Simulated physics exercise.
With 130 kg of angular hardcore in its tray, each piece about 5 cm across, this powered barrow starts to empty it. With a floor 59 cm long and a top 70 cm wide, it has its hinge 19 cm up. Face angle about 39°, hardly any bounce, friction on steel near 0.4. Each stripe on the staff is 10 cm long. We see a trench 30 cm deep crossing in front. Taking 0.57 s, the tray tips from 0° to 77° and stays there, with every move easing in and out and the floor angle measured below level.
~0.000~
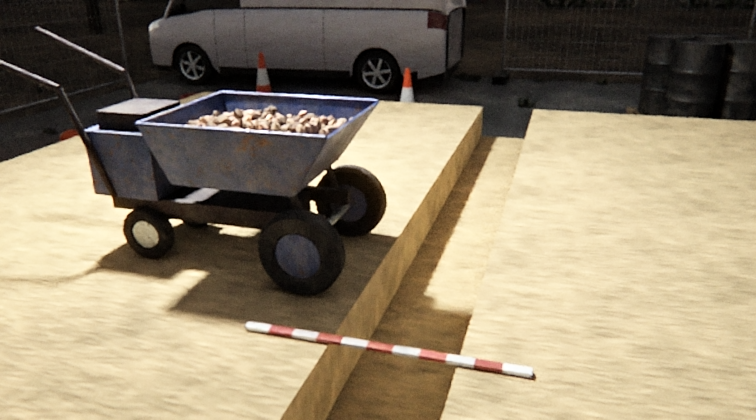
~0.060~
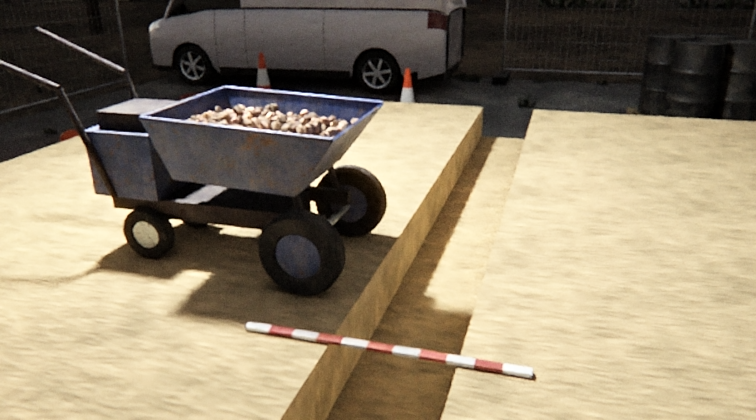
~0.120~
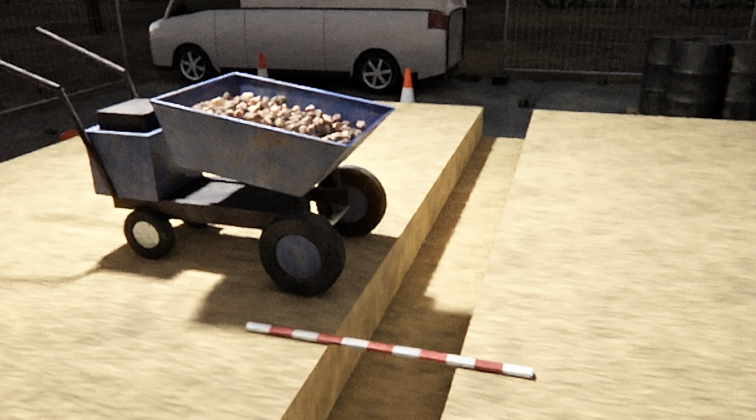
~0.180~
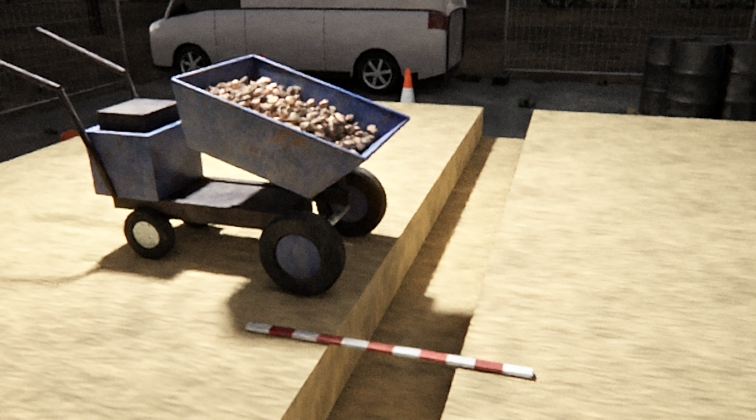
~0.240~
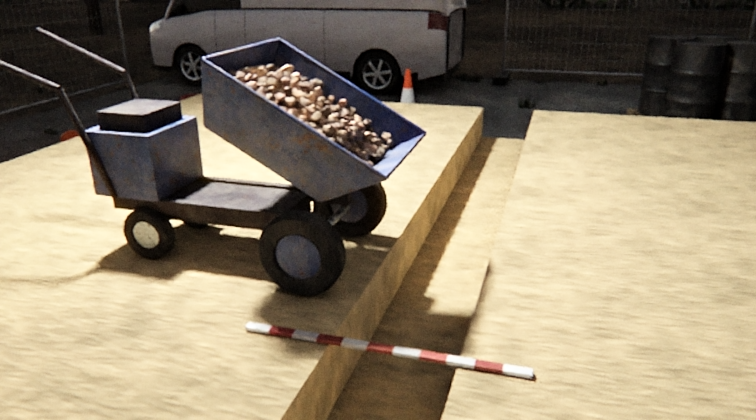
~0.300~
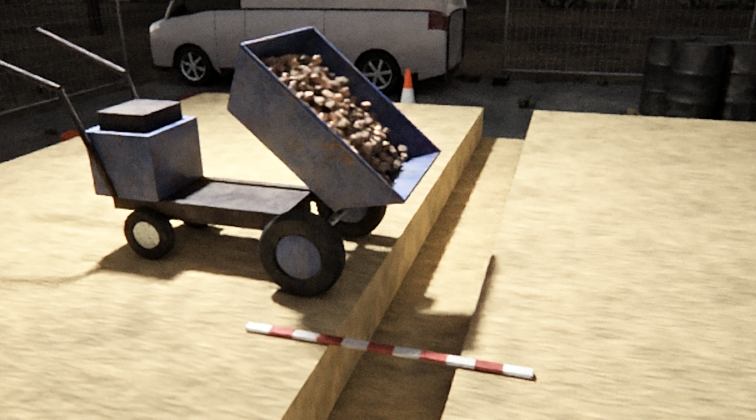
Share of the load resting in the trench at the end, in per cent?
40 per cent.
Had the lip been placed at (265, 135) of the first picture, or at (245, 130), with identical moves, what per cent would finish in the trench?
First place: Near 85%; second place: Near 95%.
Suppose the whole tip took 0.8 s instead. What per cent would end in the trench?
60 %.
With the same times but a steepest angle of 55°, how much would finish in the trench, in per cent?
Trench share: Approx. 15%.
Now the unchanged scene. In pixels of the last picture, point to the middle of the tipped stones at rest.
(512, 282).
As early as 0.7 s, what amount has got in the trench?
Some 15 per cent.
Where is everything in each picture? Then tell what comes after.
In the first picture, the tray is at 0°, its lip at (326, 138); the top of the load is at (273, 119).
The second picture shows lip at (332, 141), floor tilted 2°, highest stones at (249, 114); the stones move at 0.5 m/s on average.
The third picture shows lip at (346, 147), floor tilted 9°, highest stones at (234, 102); the stones move at 1.0 m/s on average.
The fourth picture shows lip at (365, 160), floor tilted 18°, highest stones at (247, 86); the stones move at 1.6 m/s on average.
In the fifth picture, the tray is at 29°, its lip at (386, 179); the top of the load is at (268, 72); the stones move at 1.8 m/s on average.
The sixth picture shows lip at (404, 202), floor tilted 42°, highest stones at (295, 61); the stones move at 1.9 m/s on average.
After 0.4 s the floor is at 65°; 100 % in the tray; the foremost stones are at (418, 206).
After 0.7 s the floor is at 77°; 59 % in the tray, 13 % in the trench, 28 % past the trench; the foremost stones are at (527, 293).
After 1.0 s the floor is at 77°; 10 % in the tray, 28 % in the trench, 62 % past the trench; the foremost stones are past the picture's edge.
After 3.0 s the floor is at 77°; 0 % in the tray, 40 % in the trench, 60 % past the trench; the foremost stones are past the picture's edge.
